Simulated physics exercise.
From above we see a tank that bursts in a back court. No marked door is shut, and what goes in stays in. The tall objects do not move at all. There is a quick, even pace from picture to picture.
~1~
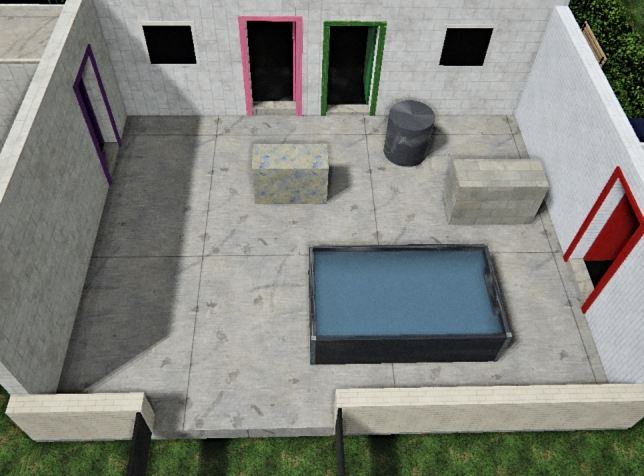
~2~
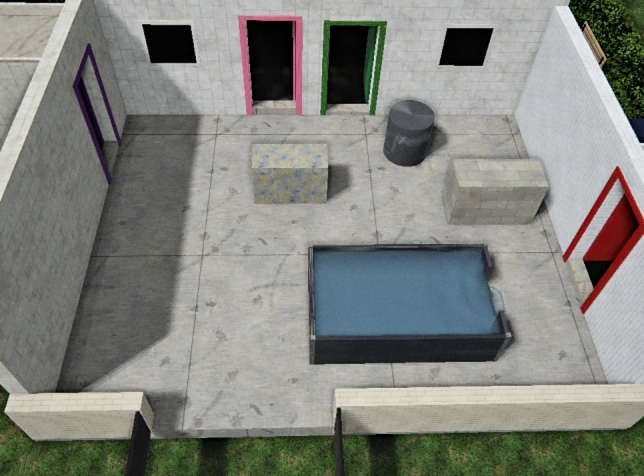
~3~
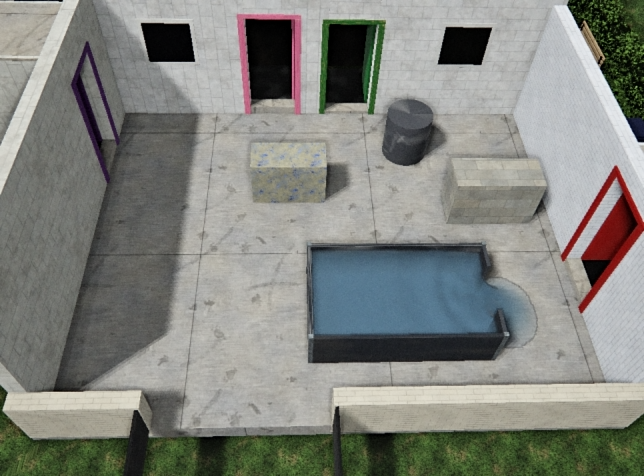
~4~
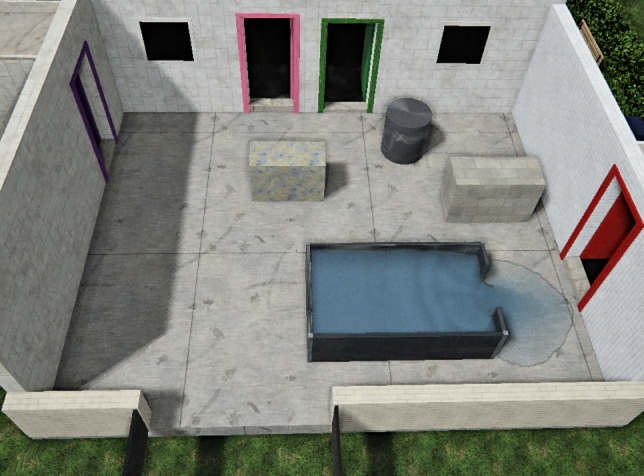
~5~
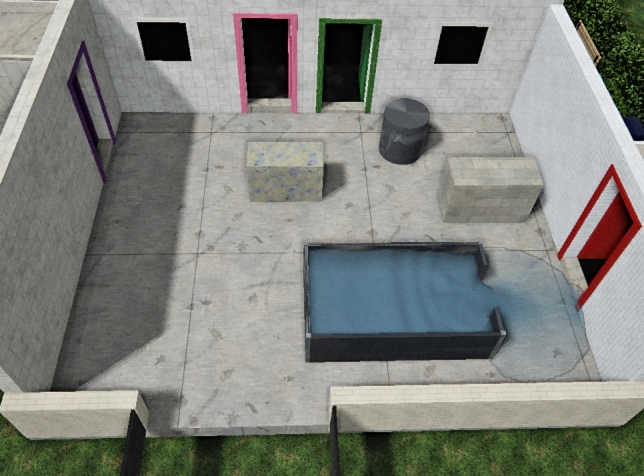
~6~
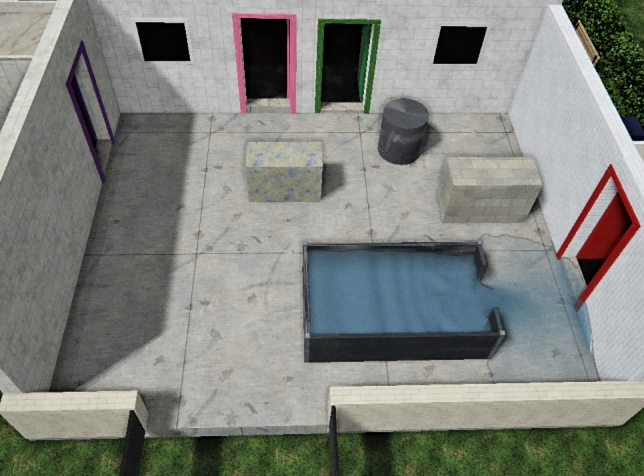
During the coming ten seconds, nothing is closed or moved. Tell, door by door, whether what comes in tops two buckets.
Red door: Exceeds two buckets; green door: Within two buckets; purple door: Within two buckets; pink door: Within two buckets.
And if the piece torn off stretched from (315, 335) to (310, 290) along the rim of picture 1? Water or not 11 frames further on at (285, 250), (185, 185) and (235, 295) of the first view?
Taken in turn they're unwetted, unwetted and swamped.
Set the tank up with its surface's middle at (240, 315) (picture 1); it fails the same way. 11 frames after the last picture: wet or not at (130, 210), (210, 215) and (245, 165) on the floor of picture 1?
Going through the three spots in turn: Stays untouched, stays untouched, stays untouched.
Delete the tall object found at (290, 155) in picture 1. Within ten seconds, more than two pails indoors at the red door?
Red door is over.
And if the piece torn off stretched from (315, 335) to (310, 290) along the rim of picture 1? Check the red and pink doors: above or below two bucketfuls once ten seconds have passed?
Then: Red door stays under, pink door holds.
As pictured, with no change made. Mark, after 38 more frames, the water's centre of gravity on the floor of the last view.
Close to (414, 286), I reckon.
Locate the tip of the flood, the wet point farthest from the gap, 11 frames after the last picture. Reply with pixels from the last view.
The front tops out at about (509, 131).
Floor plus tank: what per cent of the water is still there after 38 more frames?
Roughly 84 parts in every hundred.
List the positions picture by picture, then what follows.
The first picture shows still water in the tank at (404, 292).
In the second picture, the front is at a hidden place, out from the gap at (486, 305).
In the third picture, water pours out at (484, 306) and has run to (522, 295).
In the fourth picture, the front is at (563, 302), out from the gap at (482, 305).
In the fifth picture, water pours out at (480, 304) and has run to (580, 292).
In the sixth picture, the front is at (553, 252), out from the gap at (479, 304).
A moment on, water covers 10 % of the floor; the red door over two buckets in, the green door not reached, the purple door not reached, the pink door not reached.
Next, water covers 15 % of the floor; the red door far over two buckets in, the green door not reached, the purple door not reached, the pink door not reached.
Then, water covers 30 % of the floor; the red door far over two buckets in, the green door not reached, the purple door not reached, the pink door not reached.
Later, water covers 55 % of the floor; the red door far over two buckets in, the green door wet at the sill, nothing in, the purple door not reached, the pink door wet at the sill, nothing in.
In the end, water covers 90 % of the floor; the red door far over two buckets in, the green door wet at the sill, nothing in, the purple door wet at the sill, nothing in, the pink door wet at the sill, nothing in.
